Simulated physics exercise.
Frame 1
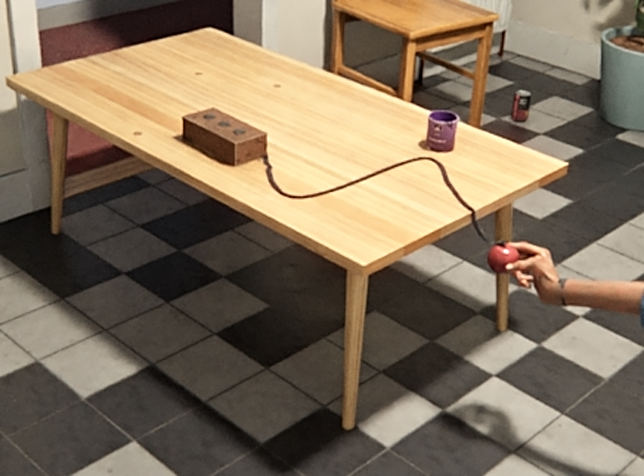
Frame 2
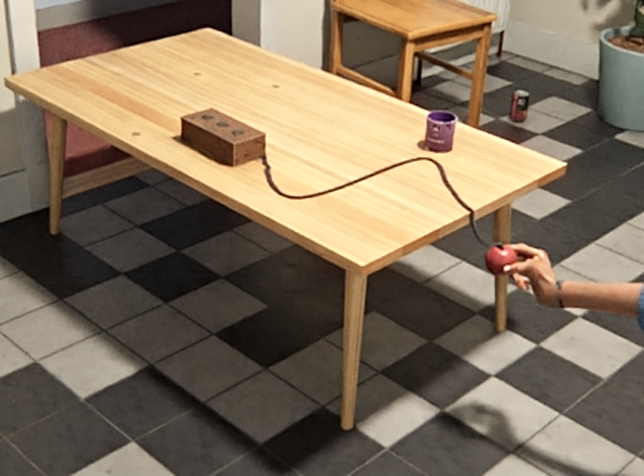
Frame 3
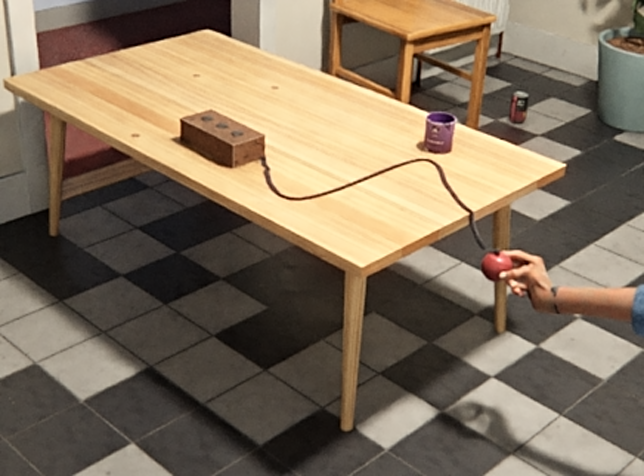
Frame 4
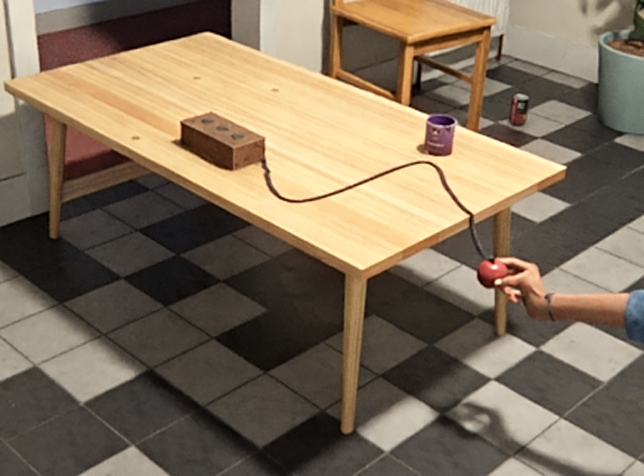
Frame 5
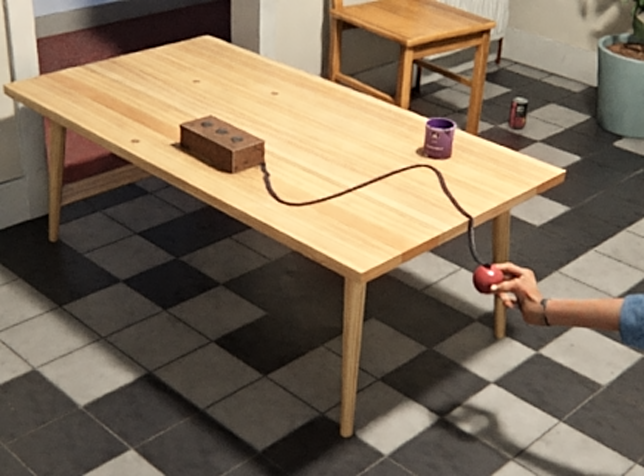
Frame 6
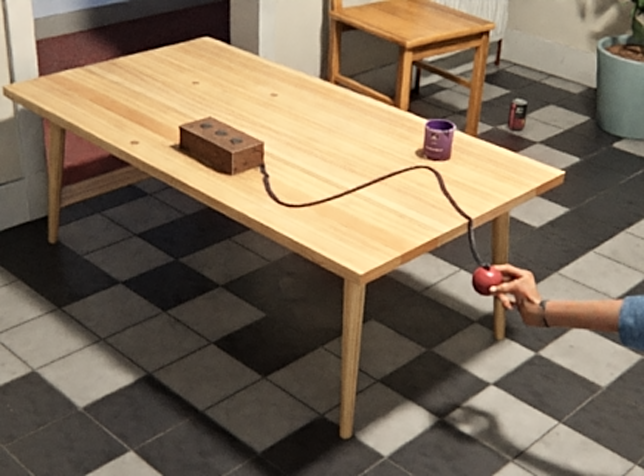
The video shows a hand holding a red apple beside a wooden table, lowering it slightly and moving it a little left, while a dark ribbon lies slack across the tabletop near a brick and a purple cup.
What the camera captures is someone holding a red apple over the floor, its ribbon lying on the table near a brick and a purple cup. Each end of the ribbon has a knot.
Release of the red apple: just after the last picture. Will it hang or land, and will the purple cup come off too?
So the red apple goes right down while the purple cup holds its position.
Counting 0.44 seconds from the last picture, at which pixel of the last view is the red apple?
Position at that instant: (468, 401).
Then, 0.44 s after the last picture, apple on the floor near (468, 401); brick unmoved; cup unmoved.
Then, 1.04 s after the last picture, apple on the floor near (467, 402); brick unmoved; cup unmoved.
At rest, apple on the floor near (467, 402); brick unmoved; cup unmoved. The red apple reaches the floor and the purple cup remains where it stands.
